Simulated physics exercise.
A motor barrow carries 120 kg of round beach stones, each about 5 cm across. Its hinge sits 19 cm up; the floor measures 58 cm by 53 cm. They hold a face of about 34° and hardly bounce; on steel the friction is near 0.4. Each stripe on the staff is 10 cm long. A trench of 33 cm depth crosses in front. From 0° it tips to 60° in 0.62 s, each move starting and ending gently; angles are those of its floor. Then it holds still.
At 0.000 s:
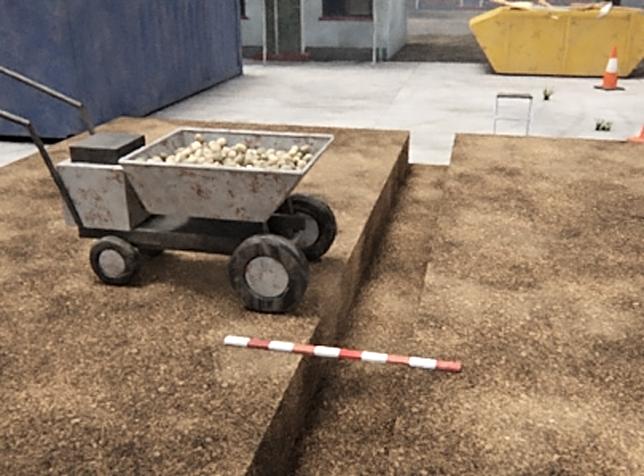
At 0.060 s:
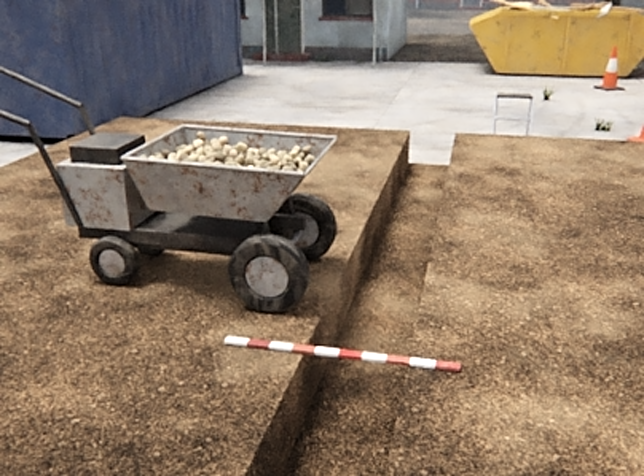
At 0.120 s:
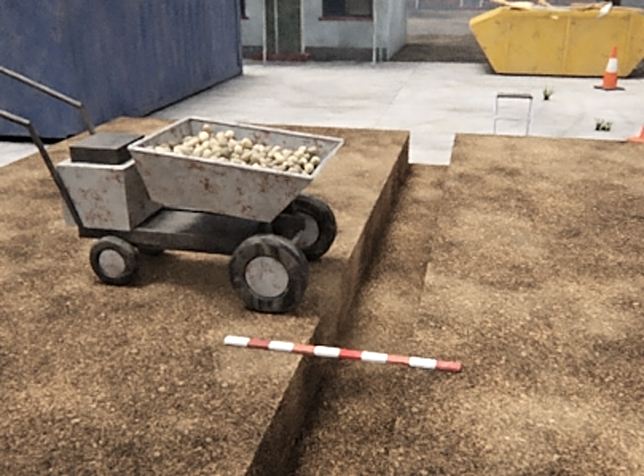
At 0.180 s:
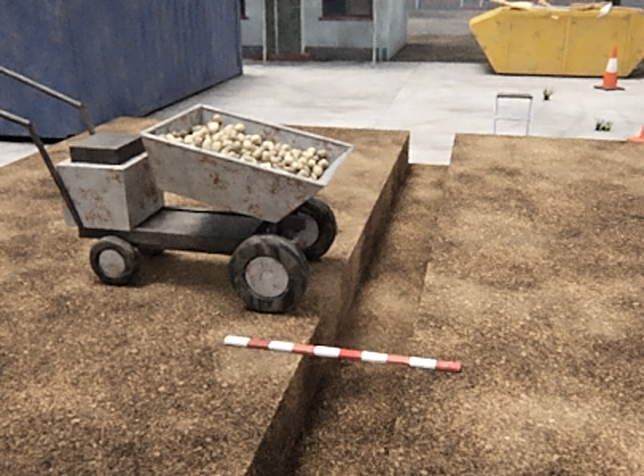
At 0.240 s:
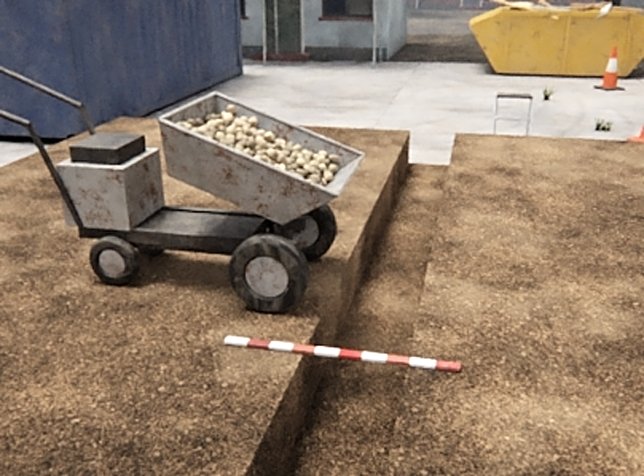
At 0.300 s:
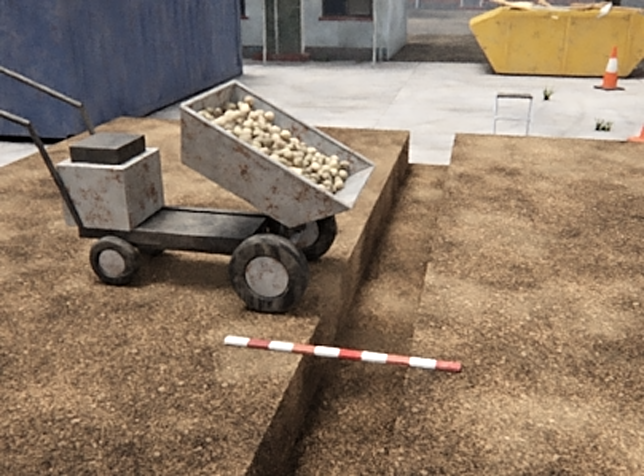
A small, grey, rust-marked motor barrow loaded with pale round stones stands at the left on brown earth, seen from slightly above in an outdoor yard. A red-and-white striped staff lies across the trench in front, with a blue container behind at left and a yellow skip and orange cone at right. The barrow's tray tilts steadily towards the right, its back end rising, while the camera stays still.
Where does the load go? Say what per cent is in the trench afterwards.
Roughly 36 per cent ends in the trench.
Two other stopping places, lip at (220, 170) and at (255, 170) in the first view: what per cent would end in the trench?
First some 90, then 70 per cent.
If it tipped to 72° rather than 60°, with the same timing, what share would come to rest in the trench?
It would be near 30 per cent.
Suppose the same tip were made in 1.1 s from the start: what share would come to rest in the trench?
In that case some 45 per cent.
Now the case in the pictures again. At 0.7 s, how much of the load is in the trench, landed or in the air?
About 10 per cent by then.
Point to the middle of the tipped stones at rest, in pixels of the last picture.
Their middle is at about (453, 293).
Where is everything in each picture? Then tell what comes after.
In the first picture, the skip is at 0°, its lip at (301, 173); the top of the load is at (219, 150).
In the second picture, lip at (304, 175), floor tilted 2°, highest stones at (220, 148); the stones move at 0.4 m/s on average.
In the third picture, lip at (312, 179), floor tilted 6°, highest stones at (206, 140); the stones move at 0.8 m/s on average.
In the fourth picture, lip at (324, 185), floor tilted 12°, highest stones at (209, 131); the stones move at 1.0 m/s on average.
In the fifth picture, lip at (338, 195), floor tilted 20°, highest stones at (219, 120); the stones move at 1.2 m/s on average.
In the sixth picture, lip at (351, 208), floor tilted 29°, highest stones at (236, 110); the stones move at 1.3 m/s on average.
After 0.5 s the floor is at 50°; 100 % in the skip; the foremost stones are at (363, 213).
After 0.7 s the floor is at 60°; 86 % in the skip, 9 % in the trench, 5 % past the trench; the foremost stones are at (439, 259).
After 1.1 s the floor is at 60°; 35 % in the skip, 10 % in the trench, 55 % past the trench; the foremost stones are at (578, 297).
After 3.0 s the floor is at 60°; 7 % in the skip, 36 % in the trench, 57 % past the trench; the foremost stones are past the picture's edge.
